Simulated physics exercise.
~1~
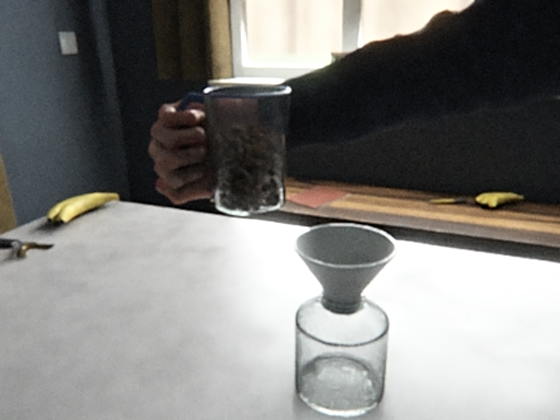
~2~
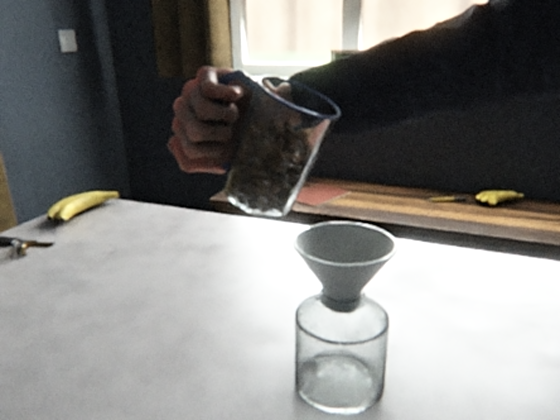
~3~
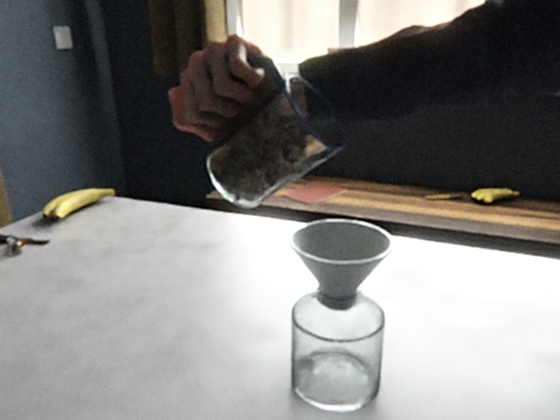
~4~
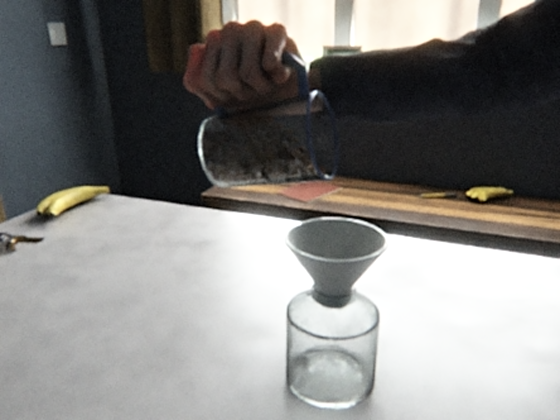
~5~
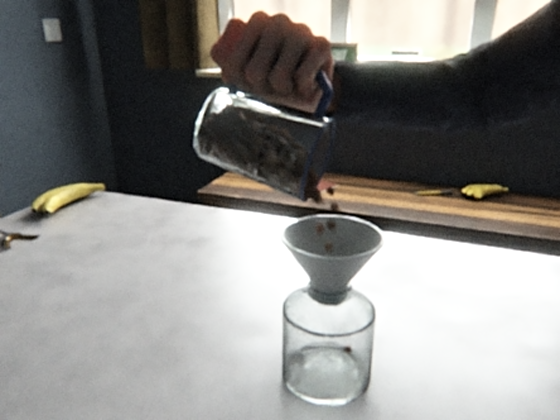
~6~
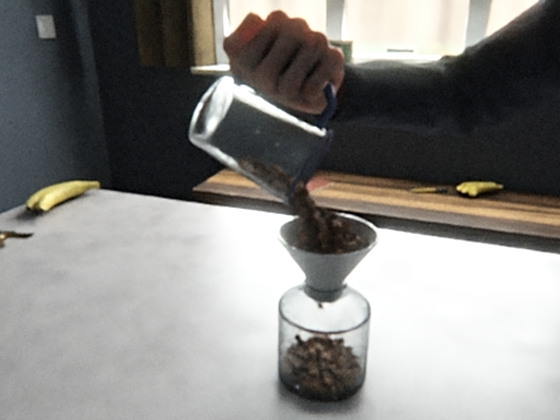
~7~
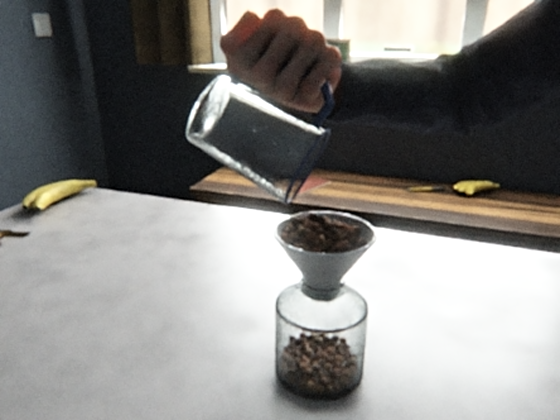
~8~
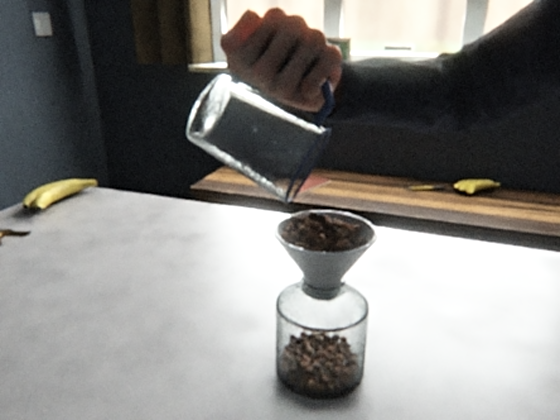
On a pale tabletop, a hand tipping brown cereal balls from a clear cup into a funnel, partly filling the glass jar below.
